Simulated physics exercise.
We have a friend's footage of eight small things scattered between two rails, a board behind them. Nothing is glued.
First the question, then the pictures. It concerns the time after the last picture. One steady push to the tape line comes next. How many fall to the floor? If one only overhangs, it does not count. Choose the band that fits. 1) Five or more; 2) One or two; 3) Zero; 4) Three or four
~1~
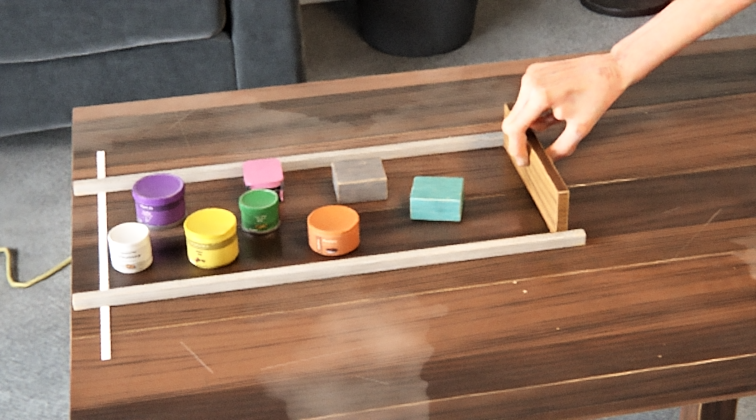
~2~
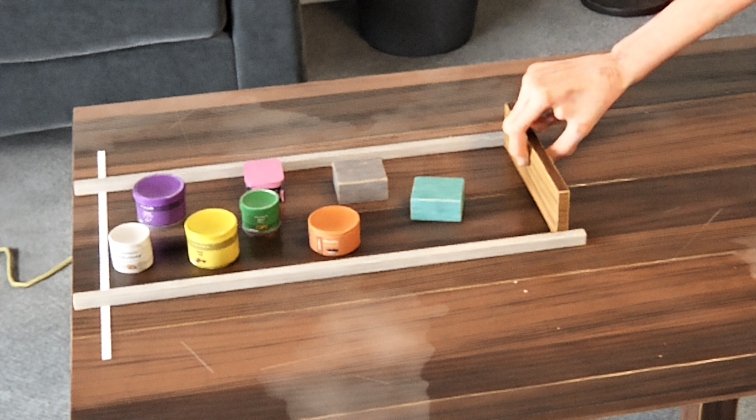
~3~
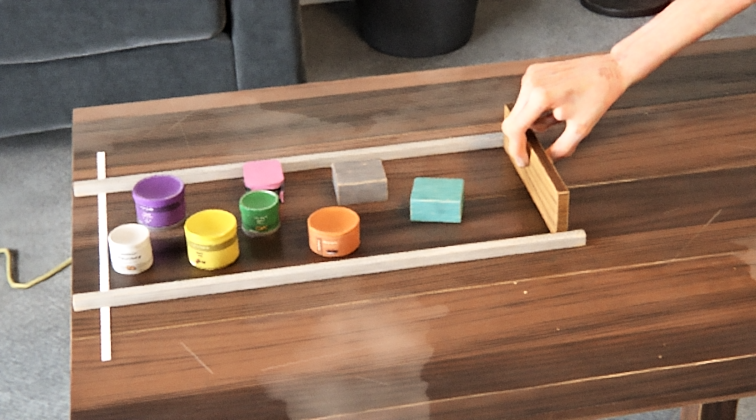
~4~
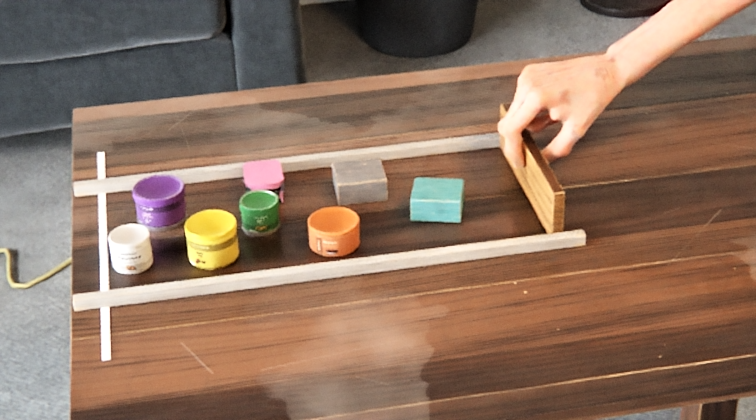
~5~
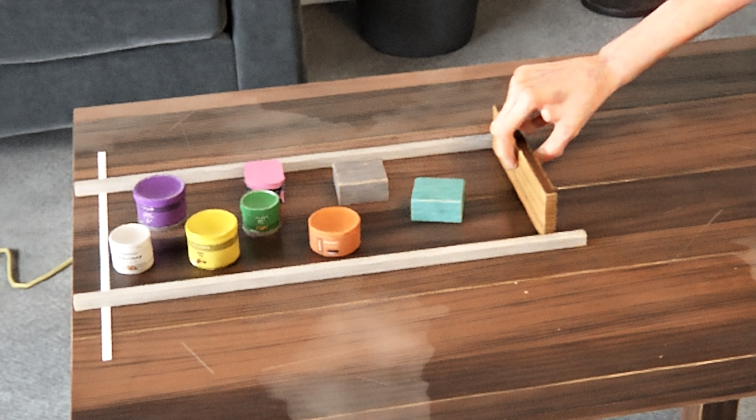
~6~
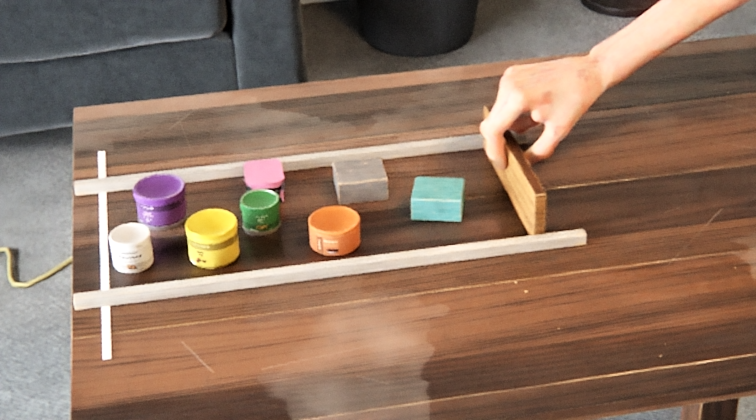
Answer: 1.
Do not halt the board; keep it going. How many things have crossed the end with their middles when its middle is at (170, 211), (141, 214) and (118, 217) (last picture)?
The numbers past the end are 2, 5 and 5.
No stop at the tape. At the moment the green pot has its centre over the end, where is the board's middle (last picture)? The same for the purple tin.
With the green pot it sits around (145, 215), with the purple tin around (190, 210).
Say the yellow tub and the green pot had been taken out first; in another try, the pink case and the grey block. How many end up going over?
The number fallen is 3, and in the other try 3.
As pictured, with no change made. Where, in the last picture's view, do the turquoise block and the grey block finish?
The turquoise block finishes at (77, 246); the grey block finishes at (77, 215).
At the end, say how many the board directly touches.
It is in contact with 3.
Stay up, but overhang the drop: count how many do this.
3 overhanging.
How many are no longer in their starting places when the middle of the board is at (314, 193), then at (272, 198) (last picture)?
5 by the first point, 7 by the second.
A little later, none off yet; white tub at rest near (132, 248); purple tin at rest near (161, 202); yellow tub at rest near (213, 239).
Next, none off yet; white tub at rest near (132, 248); purple tin at rest near (158, 202); yellow tub moving near (205, 241).
Later still, none off yet; white tub tilted a little near (53, 254); purple tin tilted a little near (47, 221); yellow tub shifted well along near (94, 258).
When it is over, the number that fall off is five or more; down, pink case, green pot, yellow tub, purple tin and white tub.
